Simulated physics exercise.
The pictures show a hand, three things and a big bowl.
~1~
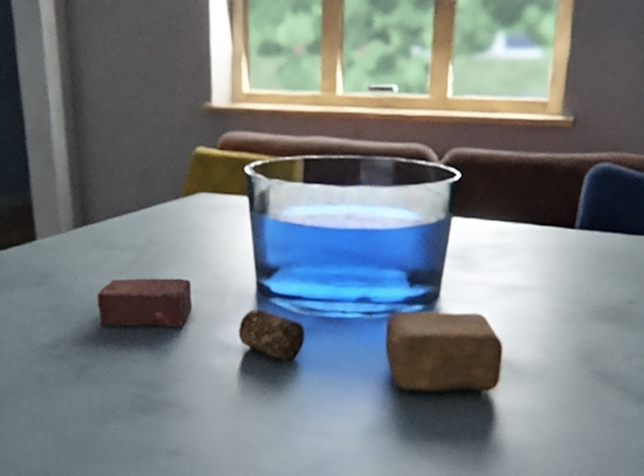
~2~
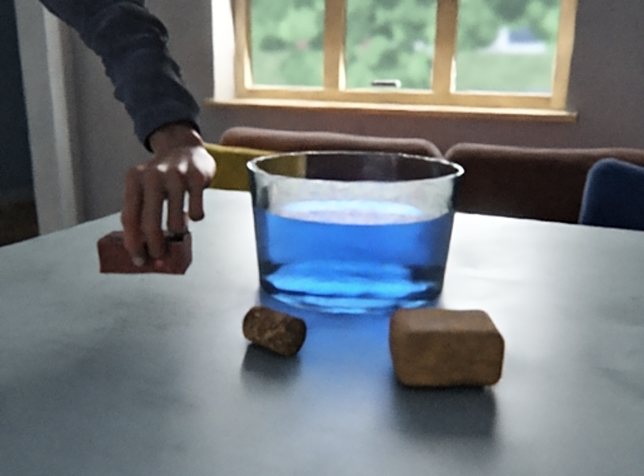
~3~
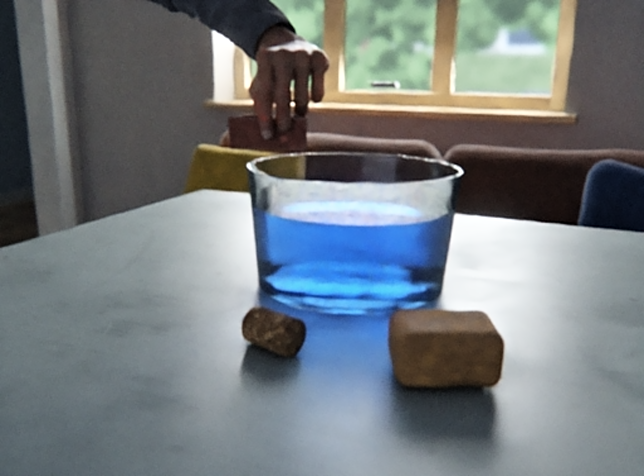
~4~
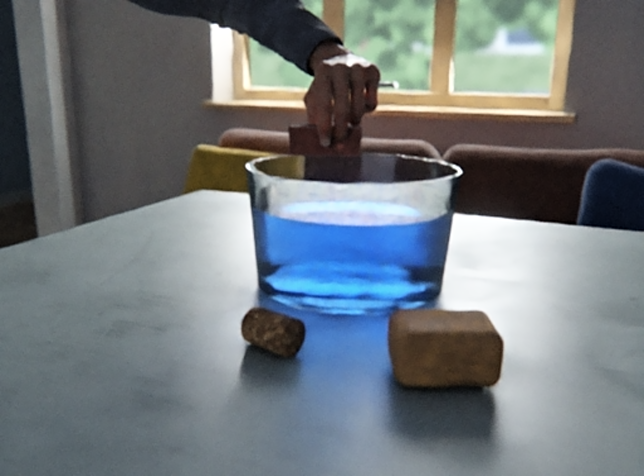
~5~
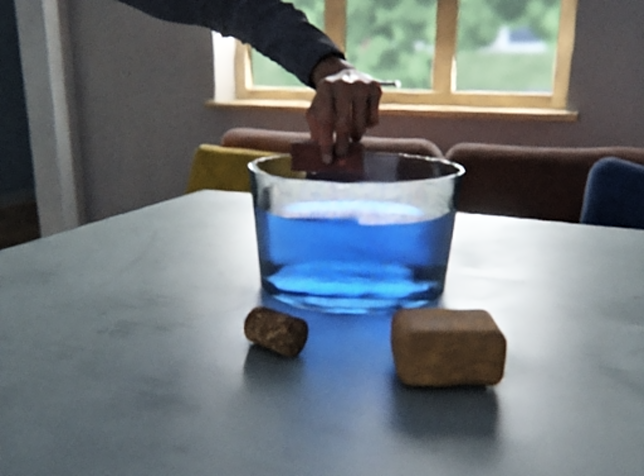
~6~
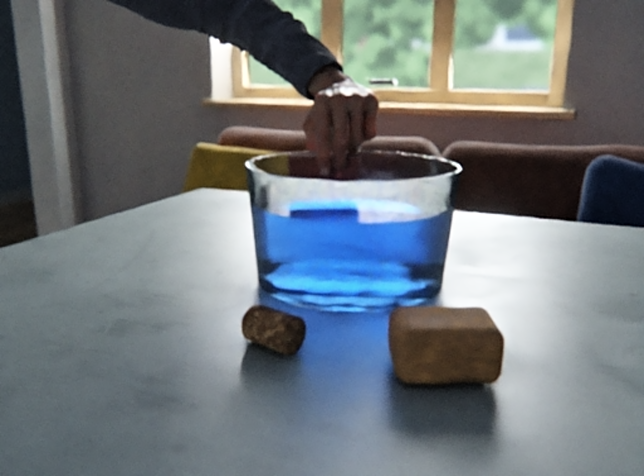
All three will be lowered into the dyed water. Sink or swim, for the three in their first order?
Left sinks; middle floats; right floats.
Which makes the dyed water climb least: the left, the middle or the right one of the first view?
I say the one in the middle.
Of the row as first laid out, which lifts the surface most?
It is the left thing.
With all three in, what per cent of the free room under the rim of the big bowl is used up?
Roughly 12 per cent.
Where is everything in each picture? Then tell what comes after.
The first picture shows the row from the left; piece of brick (147, 301); cork (272, 334); bread roll (442, 351).
The second picture shows a hand picks up the piece of brick; piece of brick (147, 252); bread roll (445, 347).
In the third picture, it is carried over; piece of brick (269, 132); cork (274, 330).
In the fourth picture, it is above the big bowl; piece of brick (325, 140); bread roll (444, 347).
The fifth picture shows it comes down; piece of brick (327, 155); cork (276, 330).
In the sixth picture, it is just over the surface; piece of brick (324, 167); cork (274, 328); bread roll (444, 344).
A moment on, the piece of brick drops to the bottom.
Further on, the cork stays afloat.
When it is over, the bread roll stays afloat; afloat, cork and bread roll.
